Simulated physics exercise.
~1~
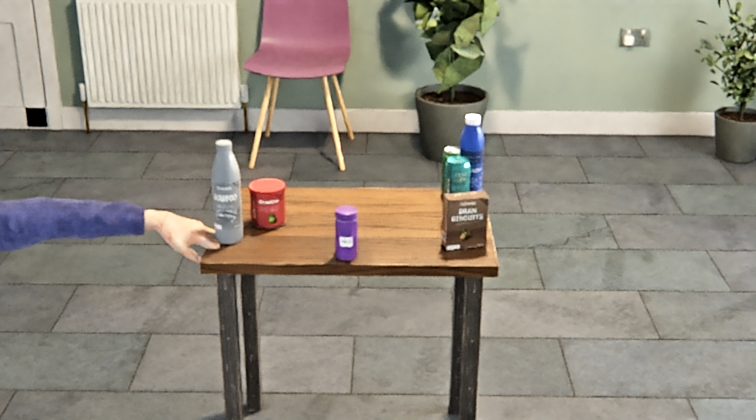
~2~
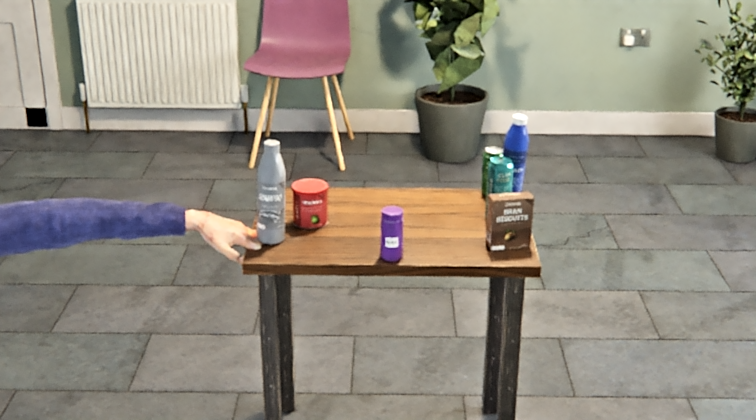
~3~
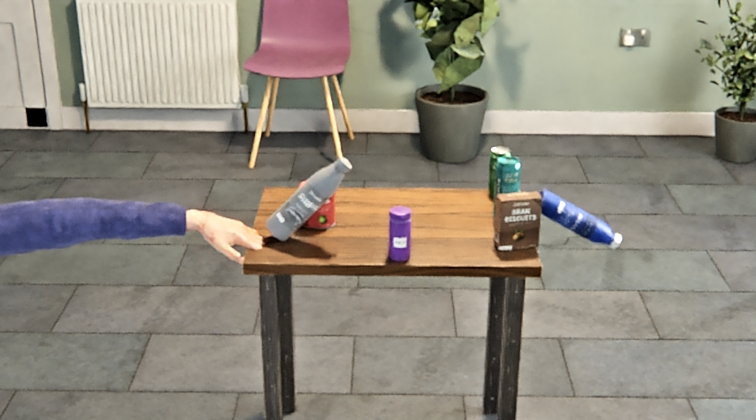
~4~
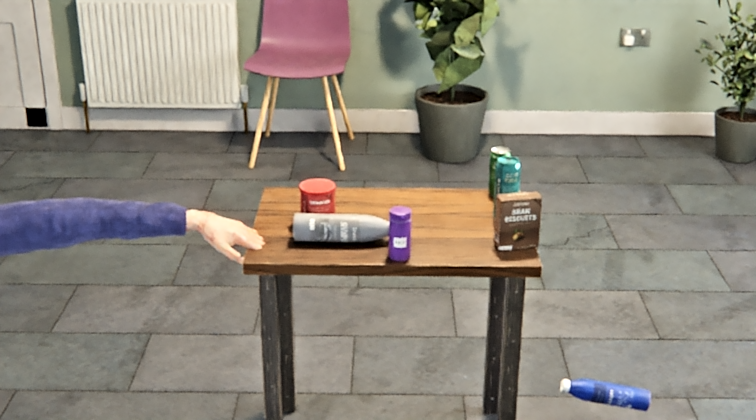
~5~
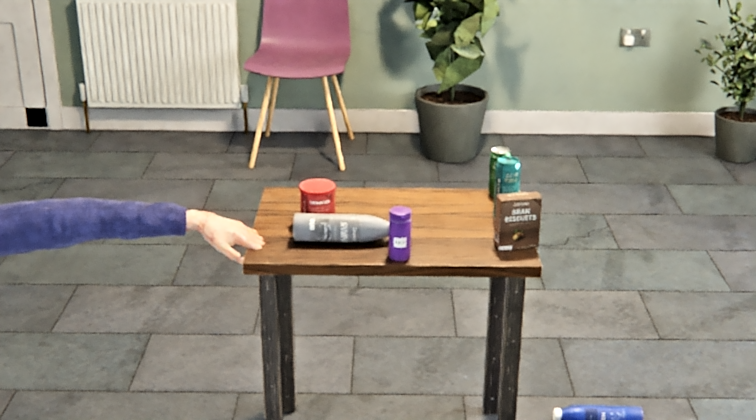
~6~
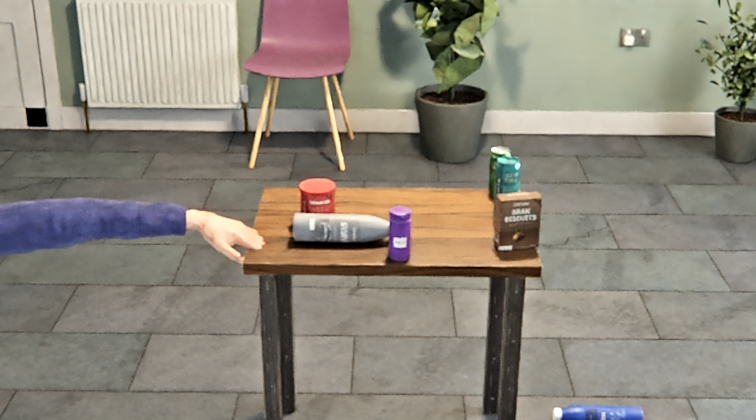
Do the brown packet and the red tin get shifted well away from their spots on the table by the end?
No, both stay upright at about the same spots on the tabletop where they started, having simply ridden along with the table.
